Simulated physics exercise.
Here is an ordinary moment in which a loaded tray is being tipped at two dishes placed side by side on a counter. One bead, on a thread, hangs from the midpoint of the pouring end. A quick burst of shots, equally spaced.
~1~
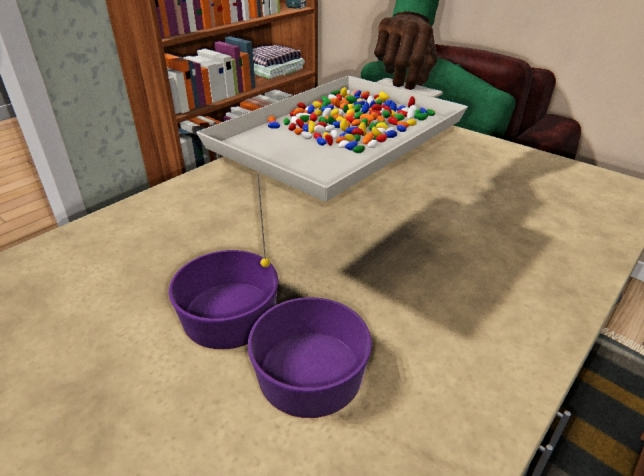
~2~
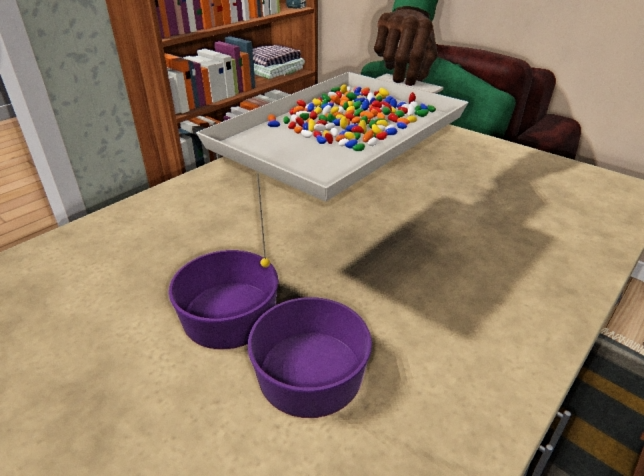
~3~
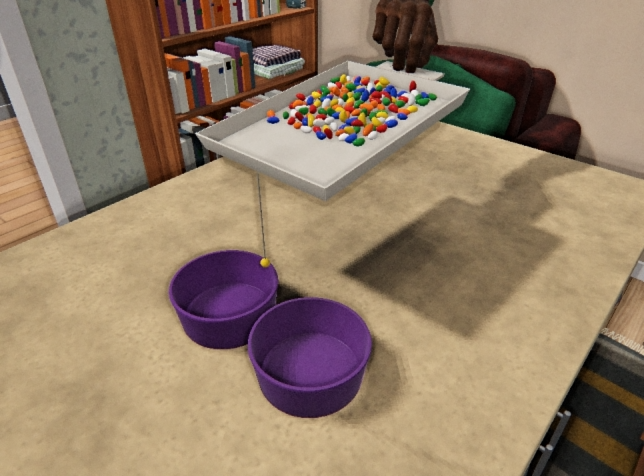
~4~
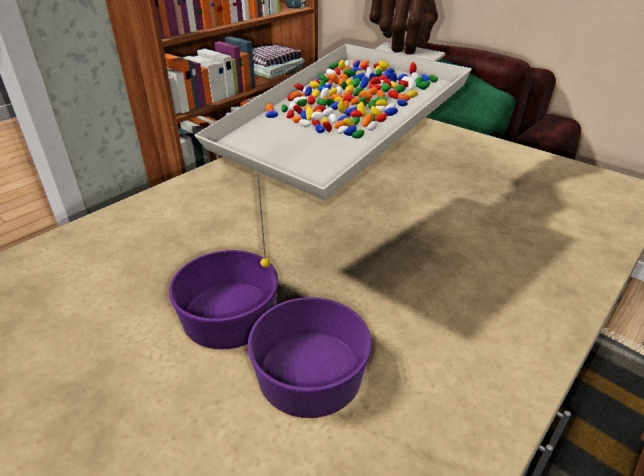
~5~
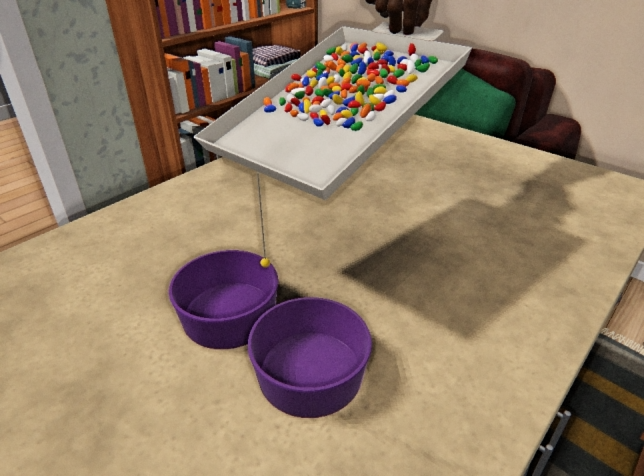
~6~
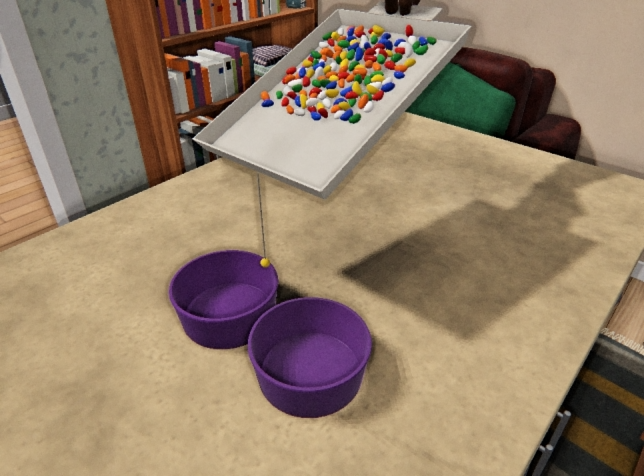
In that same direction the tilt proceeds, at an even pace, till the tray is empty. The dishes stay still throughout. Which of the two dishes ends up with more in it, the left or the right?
Greater load: Left.
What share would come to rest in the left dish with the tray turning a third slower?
That works out at about 60 percent.
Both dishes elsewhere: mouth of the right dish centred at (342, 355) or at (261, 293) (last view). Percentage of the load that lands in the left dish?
It would be near 50 per cent first and near 30 per cent second.
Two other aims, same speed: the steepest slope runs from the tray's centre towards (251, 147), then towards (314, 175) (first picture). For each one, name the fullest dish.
Case one: The dish to the left. Case two: The dish to the right.
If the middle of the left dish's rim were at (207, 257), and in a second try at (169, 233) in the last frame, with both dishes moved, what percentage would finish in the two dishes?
It comes to about 70 per cent the first time and about 60 per cent the second.
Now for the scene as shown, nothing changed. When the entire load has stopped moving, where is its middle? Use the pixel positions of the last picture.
Somewhere close to (215, 314) in the last picture.
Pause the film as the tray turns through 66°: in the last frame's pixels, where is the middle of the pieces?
The load is centred about (246, 148).
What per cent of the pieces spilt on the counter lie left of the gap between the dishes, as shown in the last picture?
Around 100 per cent, I reckon.
Shortly afterwards, tray tipped steeply; the bulk on the tray; a little in the air.
Next, tray tipped past a quarter turn; near half on the tray; only a few in the right dish; near a quarter in the left dish; a little outside both; a little in the air.
Some moments later, tray tipped past a quarter turn; a little in the right dish; near two thirds in the left dish; near a quarter outside both.
In the end, tray tipped past a quarter turn; a little in the right dish; near two thirds in the left dish; near a quarter outside both.
